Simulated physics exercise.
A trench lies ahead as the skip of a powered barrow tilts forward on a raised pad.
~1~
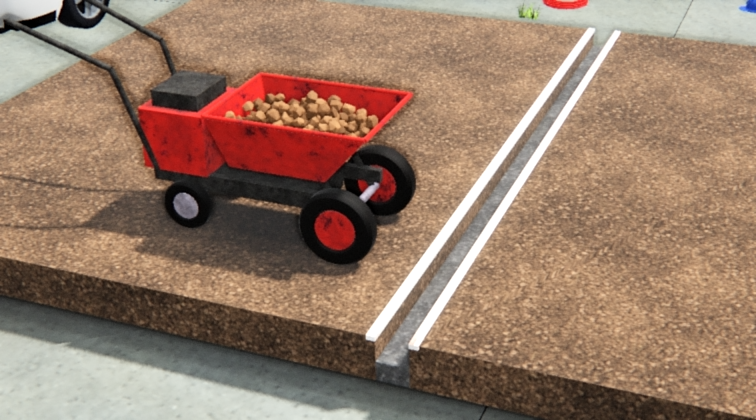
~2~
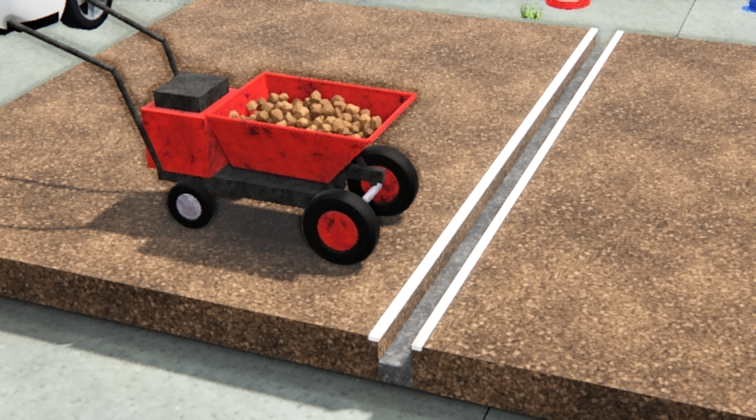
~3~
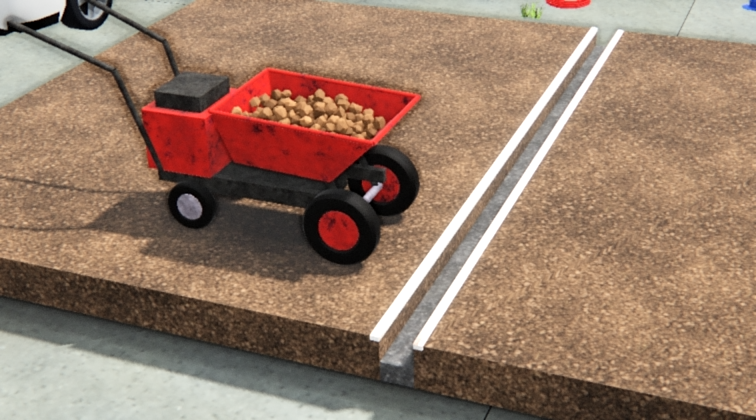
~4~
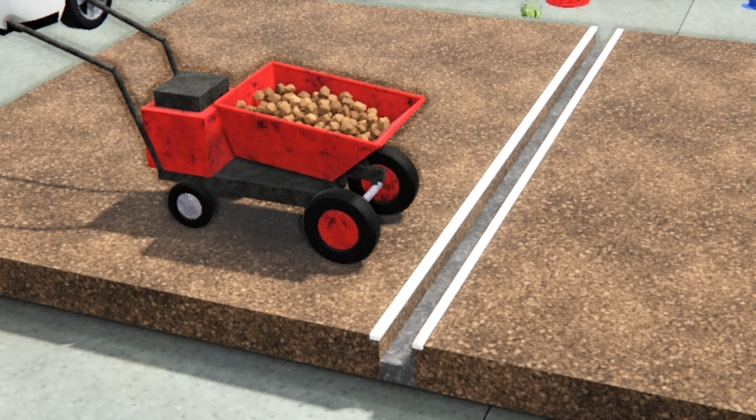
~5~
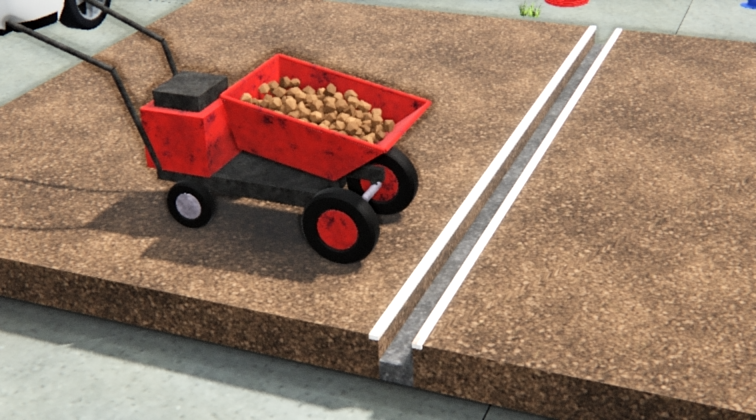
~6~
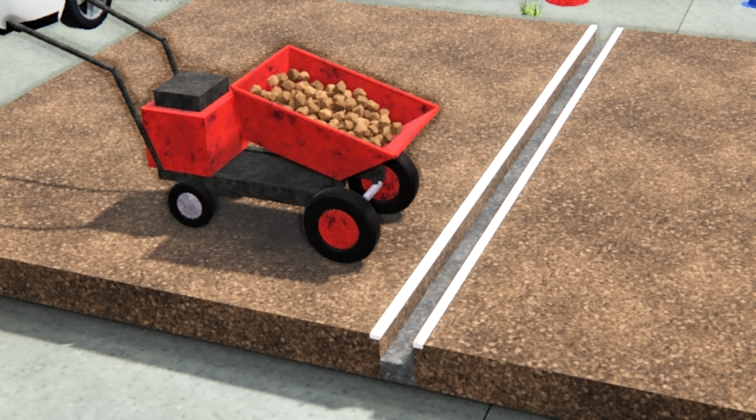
Red skip of a wheeled barrow tilting gradually forward to the right, its brown clods still inside, beside a narrow white-edged trench.
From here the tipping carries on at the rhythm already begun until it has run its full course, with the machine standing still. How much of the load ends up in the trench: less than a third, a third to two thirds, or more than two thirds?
I expect a trench portion lower than one third.
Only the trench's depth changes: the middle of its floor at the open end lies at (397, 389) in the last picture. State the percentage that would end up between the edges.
That would give roughly 10 percent.
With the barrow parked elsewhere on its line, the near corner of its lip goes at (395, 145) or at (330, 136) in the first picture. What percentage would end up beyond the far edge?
About 80 and 30 per cent.
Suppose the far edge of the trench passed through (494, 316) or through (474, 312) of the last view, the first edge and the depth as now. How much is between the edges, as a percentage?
I'd expect close to 90 in a hundred and then close to 70 in a hundred.
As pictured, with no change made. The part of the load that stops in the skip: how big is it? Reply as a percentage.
Roughly 15 per cent.
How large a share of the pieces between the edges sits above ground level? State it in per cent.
Around 10 in a hundred.
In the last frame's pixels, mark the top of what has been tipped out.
At about (498, 230).
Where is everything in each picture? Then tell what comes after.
In the first frame, lip of the skip (365, 141), level; top of the load (303, 125), clay clods; first edge of the trench (396, 300); far edge (437, 308), the trench under half as wide as the skip, and about as deep as wide.
In the second frame, lip of the skip (369, 142), level; top of the load (302, 117).
In the third frame, lip of the skip (373, 144), tipped barely; top of the load (305, 115).
In the fourth frame, lip of the skip (378, 146), tipped a little; top of the load (296, 112).
In the fifth frame, lip of the skip (385, 150), tipped a little; top of the load (290, 102).
In the sixth frame, lip of the skip (394, 156), tipped clearly; top of the load (291, 104); first edge of the trench (400, 298); far edge (442, 306).
Just after the last frame, skip tipped steeply; every one in the skip.
A moment on, skip tipped right over; roughly two thirds in the skip; just a few in or heaped over the trench; roughly a third beyond it; just a few falling.
Further on, skip tipped right over; roughly a quarter in the skip; about a tenth in or heaped over the trench; roughly two thirds beyond it.
When it is over, skip tipped right over; roughly a quarter in the skip; about a tenth in or heaped over the trench; roughly two thirds beyond it.
